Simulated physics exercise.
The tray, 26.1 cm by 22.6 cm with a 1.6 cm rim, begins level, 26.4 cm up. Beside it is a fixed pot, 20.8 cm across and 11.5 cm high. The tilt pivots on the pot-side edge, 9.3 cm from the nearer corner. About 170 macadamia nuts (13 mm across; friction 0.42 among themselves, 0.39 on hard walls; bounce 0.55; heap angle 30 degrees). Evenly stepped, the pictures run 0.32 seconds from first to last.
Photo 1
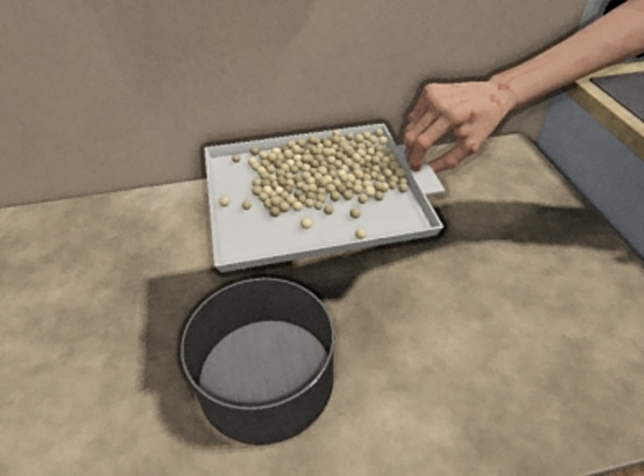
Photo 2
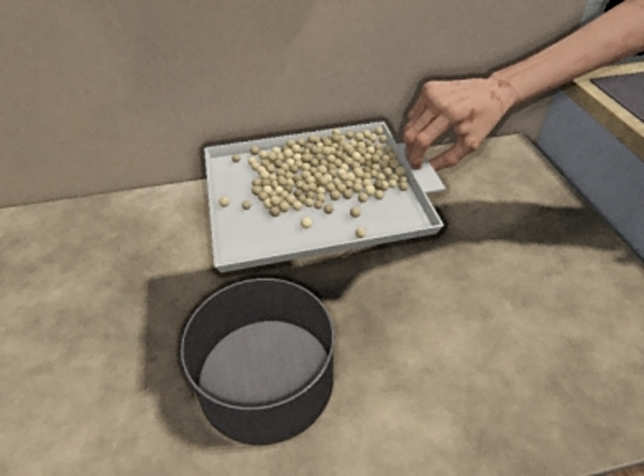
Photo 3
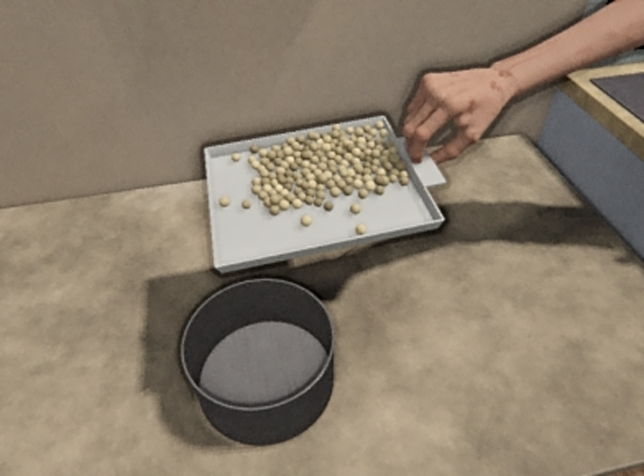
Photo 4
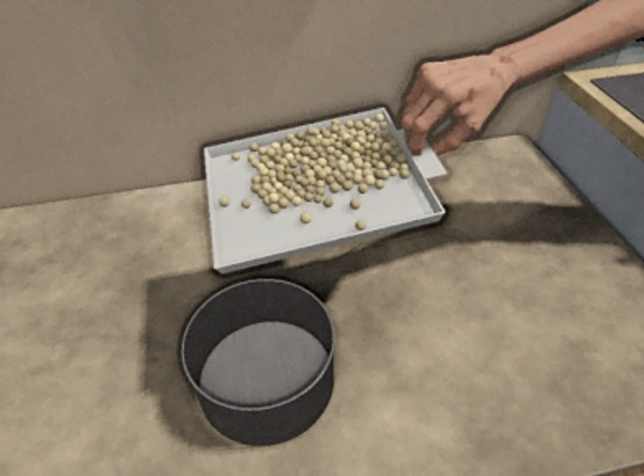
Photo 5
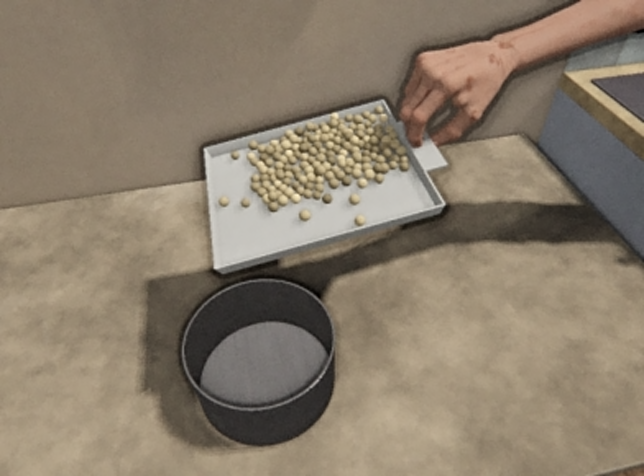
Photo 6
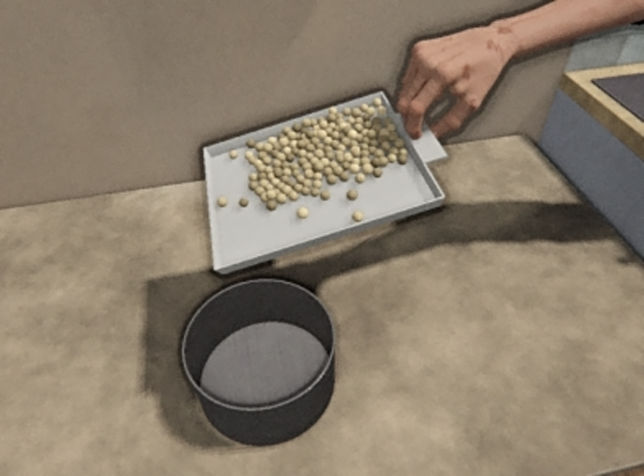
Hand slowly raising the right side of a pale tray of small round nuts behind a dark, empty round pot.
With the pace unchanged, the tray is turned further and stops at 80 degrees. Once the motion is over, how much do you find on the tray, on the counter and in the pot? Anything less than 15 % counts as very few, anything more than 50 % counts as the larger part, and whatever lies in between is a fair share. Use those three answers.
Tray: Very few. Counter: The larger part. Pot: A fair share.
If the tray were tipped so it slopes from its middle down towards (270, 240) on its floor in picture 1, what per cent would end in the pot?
Estimate: Near 100 per cent.
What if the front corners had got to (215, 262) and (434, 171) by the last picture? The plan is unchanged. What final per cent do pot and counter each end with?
Pot 10; counter 90.
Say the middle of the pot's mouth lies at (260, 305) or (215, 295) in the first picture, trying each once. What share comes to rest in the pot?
Some 40 and 75 per cent.
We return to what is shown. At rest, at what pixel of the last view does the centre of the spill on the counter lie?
It comes to rest with its centre close to (155, 328).
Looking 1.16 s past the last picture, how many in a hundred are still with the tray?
About 100 per cent.
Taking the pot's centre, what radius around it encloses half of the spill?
I'd say close to 24 centimetres.
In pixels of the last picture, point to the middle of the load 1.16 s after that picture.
Close to pixel (221, 168).
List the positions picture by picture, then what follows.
The first picture shows tray tilt 0 degrees, front corners at (219, 262) and (438, 225); middle of the pieces at (322, 171); pot at (258, 336).
The second picture shows tray tilt 1 degrees, front corners at (219, 262) and (438, 223); middle of the pieces at (322, 171).
The third picture shows tray tilt 3 degrees, front corners at (219, 263) and (439, 218), lowest corner left front; middle of the pieces at (322, 167).
The fourth picture shows tray tilt 6 degrees, front corners at (219, 264) and (440, 211), lowest corner left front; middle of the pieces at (321, 163).
The fifth picture shows tray tilt 9 degrees, front corners at (218, 265) and (440, 203), lowest corner left front; middle of the pieces at (321, 159).
The sixth picture shows tray tilt 12 degrees, front corners at (218, 265) and (439, 195), lowest corner left front; middle of the pieces at (319, 155); pot at (259, 337).
Then, 0.70 s after the last picture, tilt 44 degrees; the tray holds 100 %, the pot 0 %.
Then, 1.16 s after the last picture, tilt 65 degrees; the tray holds 100 %, the pot 0 %.
Then, 1.70 s after the last picture, tilt 80 degrees; the tray holds 25 %, the pot 15 %.
In the end, tray 0 %, counter 65 %, pot 35 %.
